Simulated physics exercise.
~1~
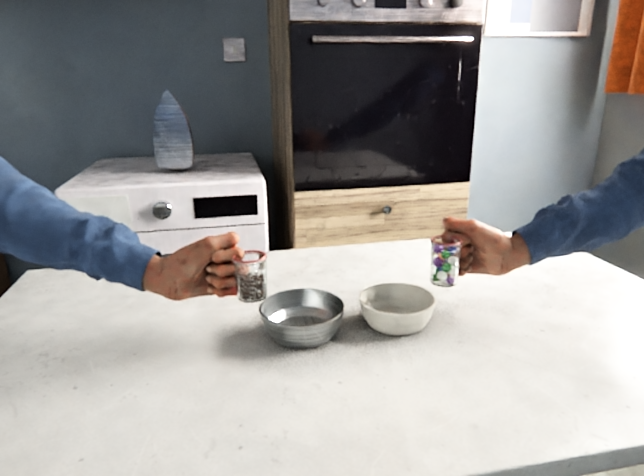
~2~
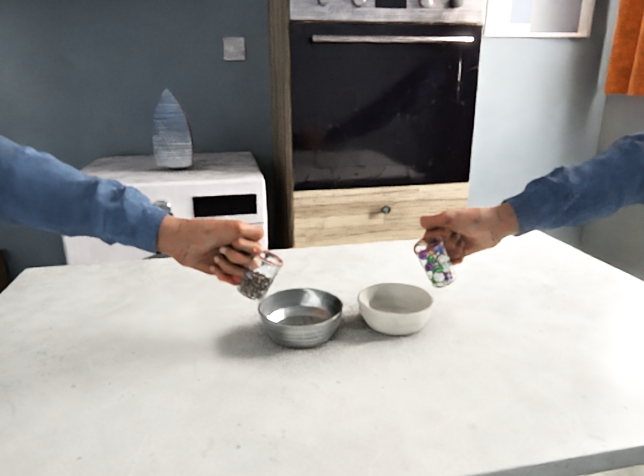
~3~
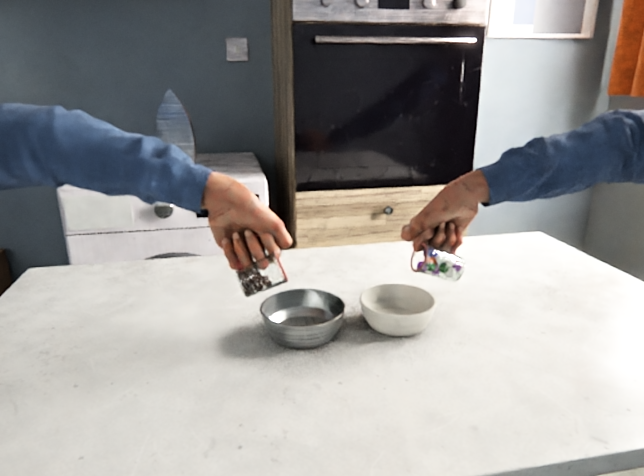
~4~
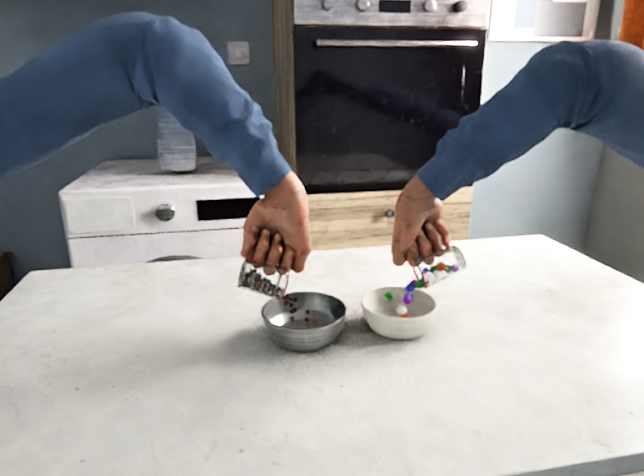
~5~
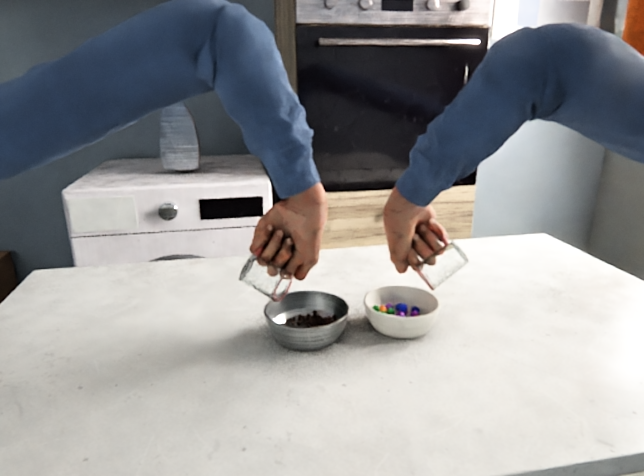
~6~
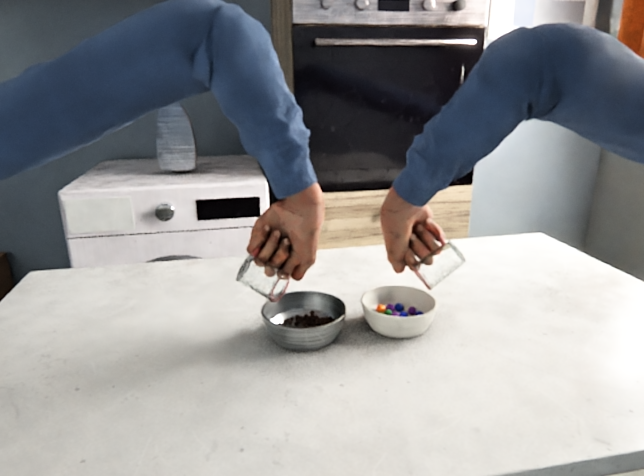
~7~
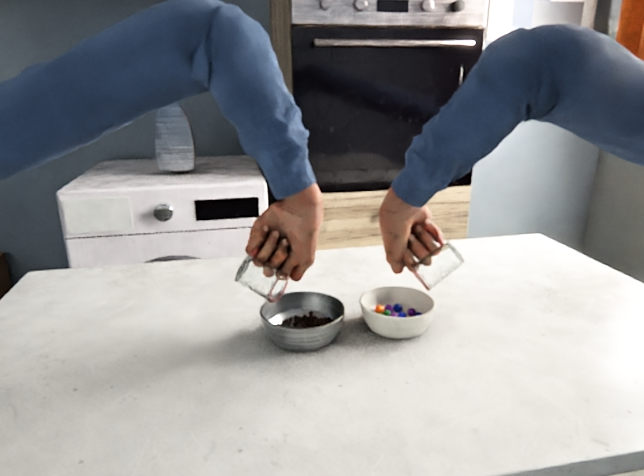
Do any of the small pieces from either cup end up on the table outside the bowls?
No, the dark bits all end in the grey bowl on the left, and the colourful pieces all end in the cream bowl on the right.
